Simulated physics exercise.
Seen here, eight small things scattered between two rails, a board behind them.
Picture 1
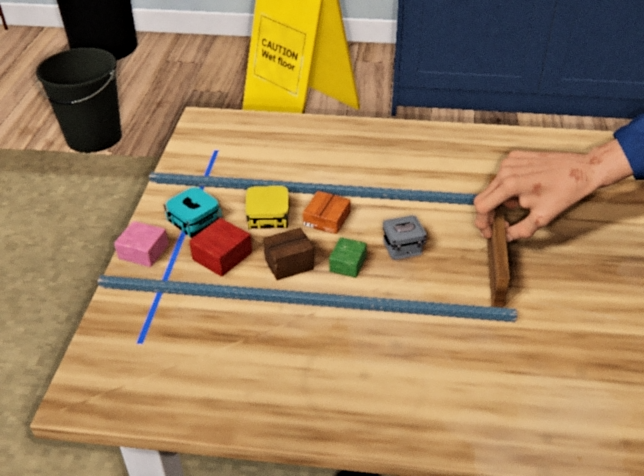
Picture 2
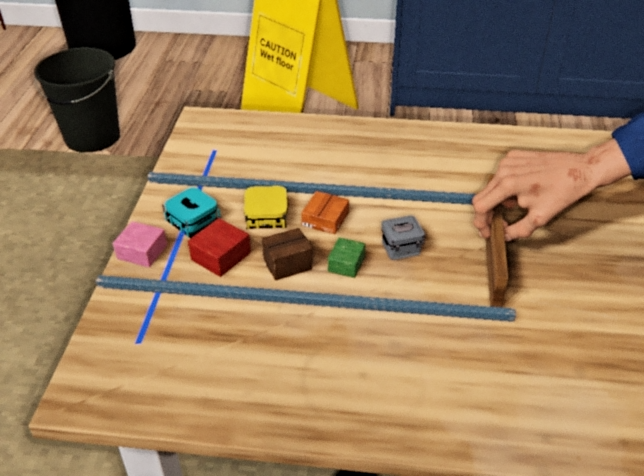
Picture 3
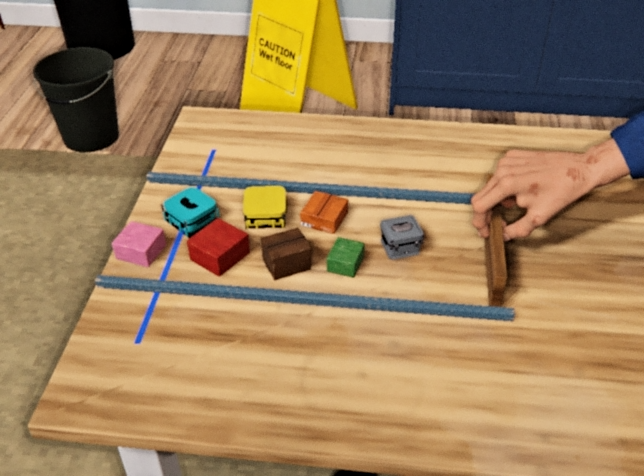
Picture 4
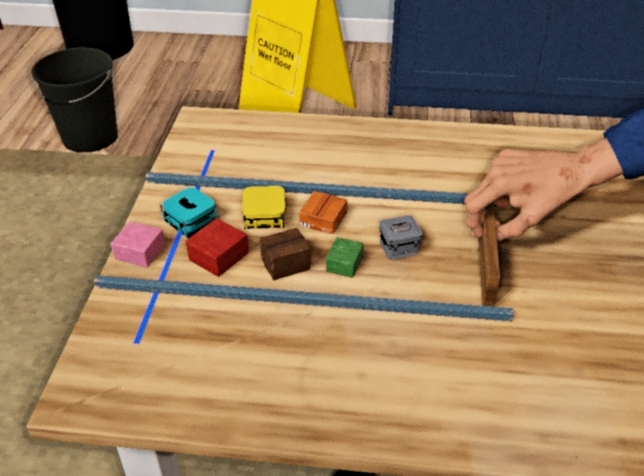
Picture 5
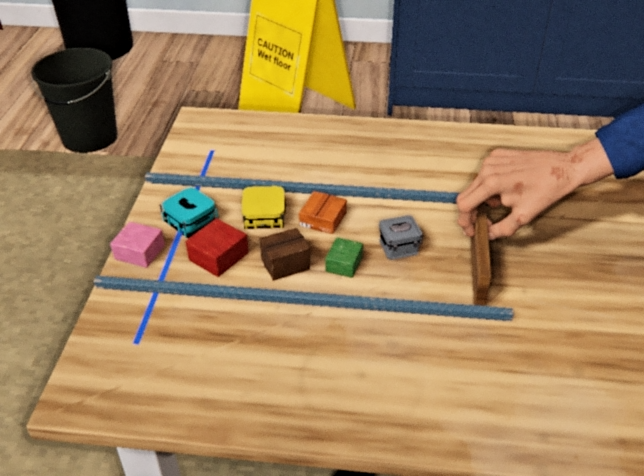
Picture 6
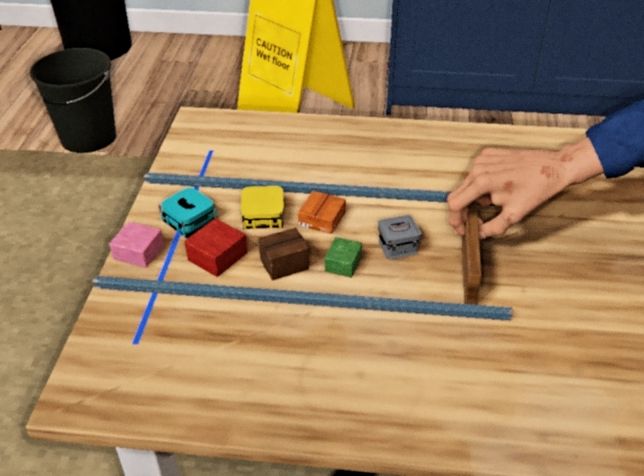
On a wooden table, eight small coloured boxes and cases lie scattered between two blue rails, with a blue tape line crossing near the left end. A hand at the right grips an upright wooden board, holds it nearly still, then slides it slightly left, while the objects stay in place.
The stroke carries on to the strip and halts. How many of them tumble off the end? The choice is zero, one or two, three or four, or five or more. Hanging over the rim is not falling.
In the end the number that fall off is three or four.
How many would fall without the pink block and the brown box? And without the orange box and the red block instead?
First 1, then 2.
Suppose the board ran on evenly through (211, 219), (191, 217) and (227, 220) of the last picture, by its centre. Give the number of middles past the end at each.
Past the end: 2, 3 and 1.
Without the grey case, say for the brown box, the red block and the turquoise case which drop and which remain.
The brown box does not fall; the red block is lost; the turquoise case falls.
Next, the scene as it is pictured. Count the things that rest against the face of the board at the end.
In contact: 3.
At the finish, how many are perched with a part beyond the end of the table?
The number is 2.
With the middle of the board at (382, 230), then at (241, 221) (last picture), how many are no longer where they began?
At the one place 1, at the other 8.
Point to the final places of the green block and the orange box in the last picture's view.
First (156, 245), then (175, 191).
Soon after, none off yet; pink block at rest near (137, 245); turquoise case at rest near (189, 213); red block at rest near (217, 247).
Then, none off yet; pink block moving near (131, 245); turquoise case moved a little near (170, 210); red block moved about its own width near (172, 243).
At rest, the number that fall off is three or four; fallen, red block, turquoise case and pink block.
